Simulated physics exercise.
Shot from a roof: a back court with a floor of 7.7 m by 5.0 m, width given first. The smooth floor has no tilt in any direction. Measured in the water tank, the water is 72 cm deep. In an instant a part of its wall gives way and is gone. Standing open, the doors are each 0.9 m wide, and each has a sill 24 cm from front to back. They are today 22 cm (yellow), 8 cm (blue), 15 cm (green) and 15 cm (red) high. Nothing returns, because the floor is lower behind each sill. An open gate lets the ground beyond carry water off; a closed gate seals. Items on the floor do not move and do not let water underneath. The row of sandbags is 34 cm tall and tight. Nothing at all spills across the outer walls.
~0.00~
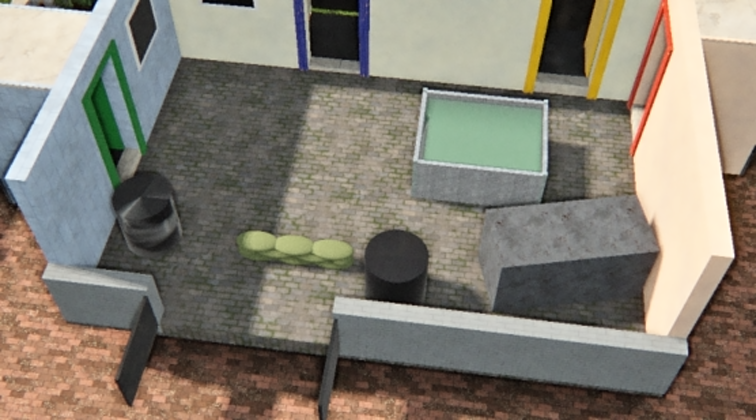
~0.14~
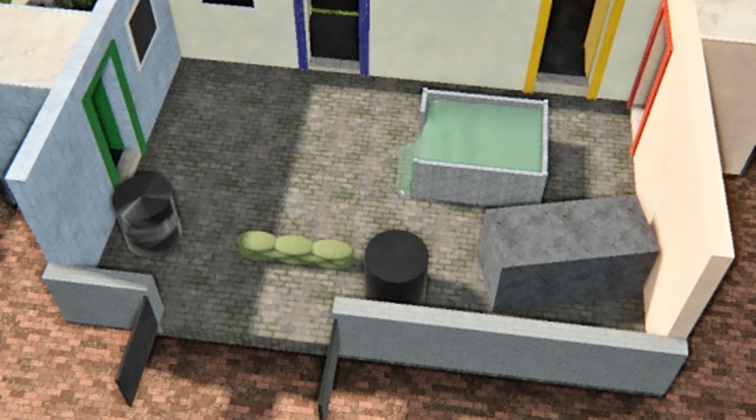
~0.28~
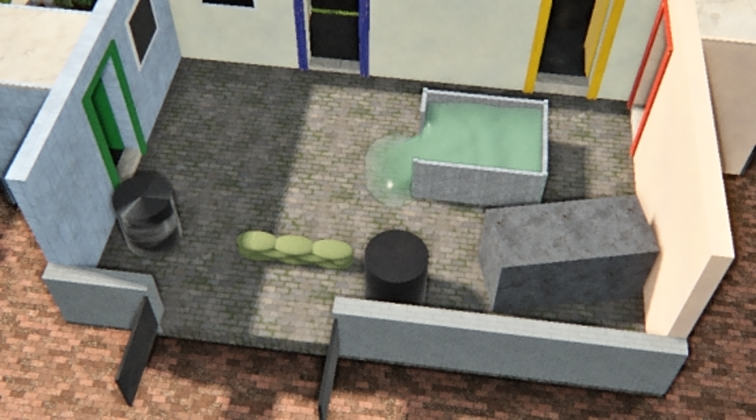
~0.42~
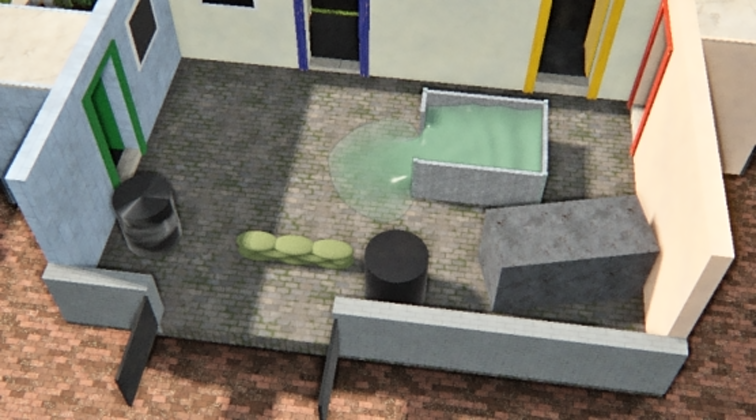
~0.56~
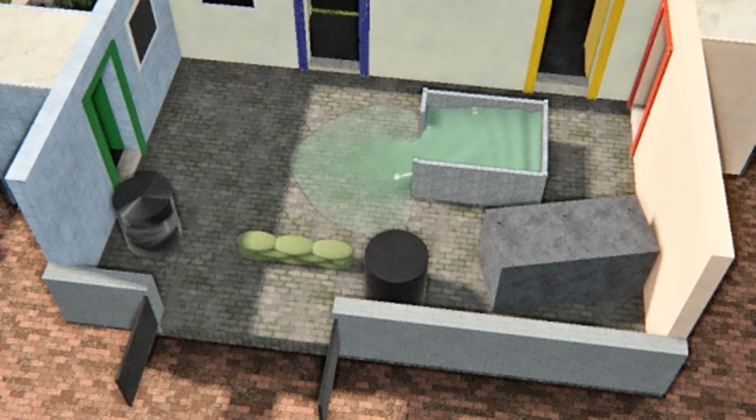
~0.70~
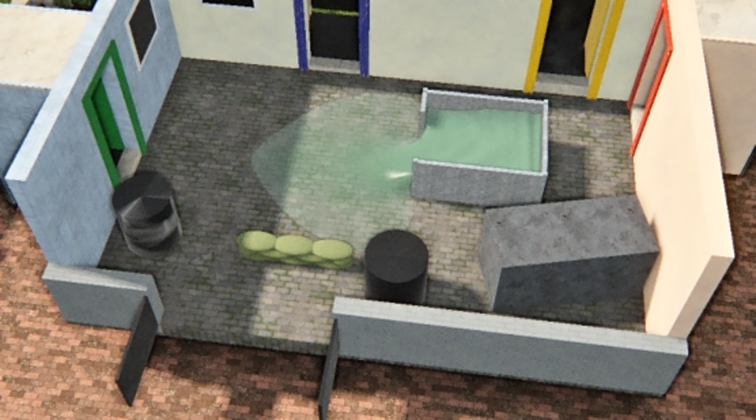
In a walled courtyard with coloured doorways, the left side of a grey water tank gave way, and greenish water poured out and spread leftward across the paving in a widening, thinning sheet.
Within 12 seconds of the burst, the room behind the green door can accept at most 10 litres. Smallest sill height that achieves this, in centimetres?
21 cm.
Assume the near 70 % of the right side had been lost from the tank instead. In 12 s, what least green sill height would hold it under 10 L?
In that case about 8.5 cm.
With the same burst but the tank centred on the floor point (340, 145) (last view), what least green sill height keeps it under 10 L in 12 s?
Some 28 cm.
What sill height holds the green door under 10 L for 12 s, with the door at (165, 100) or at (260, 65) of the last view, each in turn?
Roughly 17 cm, then roughly 10.0 cm.
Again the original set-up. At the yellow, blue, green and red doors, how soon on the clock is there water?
For yellow it's 7.5 s, for blue 1.1 s, for green 1.3 s, and for red 8.5 s.
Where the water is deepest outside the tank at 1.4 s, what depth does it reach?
Up to some 32 centimetres, I'd say.
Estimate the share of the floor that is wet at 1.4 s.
Roughly 40 percent of the floor is wet.
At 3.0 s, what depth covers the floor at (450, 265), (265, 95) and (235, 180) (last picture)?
Around 0 cm, 2 cm and 3 cm.
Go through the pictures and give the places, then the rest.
The first picture shows still water, 72 cm deep, in the water tank at (482, 135); the green door at (118, 132) is dry.
In the second picture, the gap is at (419, 160), the front 0.3 m out at (401, 153); the back of the water tank holds 72 cm.
In the third picture, the gap is at (419, 161), the front 0.8 m out at (370, 158); the back of the water tank holds 72 cm.
In the fourth picture, the front is at (333, 166), 1.3 m from the gap at (419, 162); 1.9 m2 of floor is wet, 69 cm left at the back.
In the fifth picture, water pours out at (419, 162) and has run 1.9 m, to (295, 164); about 5 cm deep outside, 62 cm at the back.
In the sixth picture, the gap is at (419, 162), the front 2.5 m out at (256, 163); the back of the water tank holds 62 cm; 1.9 m in a straight line remain to the green door at (118, 132).
After 1.4 s water covers 40 % of the floor, deepest (32 cm) near (406, 173); 11 cm at the green door, 0 litres in over its 15 cm sill.
After 3.0 s water covers 50 % of the floor, deepest (25 cm) near (129, 189); 24 cm at the green door, 34 litres in over its 15 cm sill.
After 12.0 s water covers 90 % of the floor, deepest (7 cm) near (623, 113); 6 cm at the green door, 58 litres in over its 15 cm sill.
At the green door as built, the water arrived by 1.3 s and peaked near 27 cm at 2.6 s.
Run again over the same 12 s with other heights there, 36 litres in over 17 cm, 5 litres over 23 cm. The limit of 10 litres is kept from about 21 cm up.
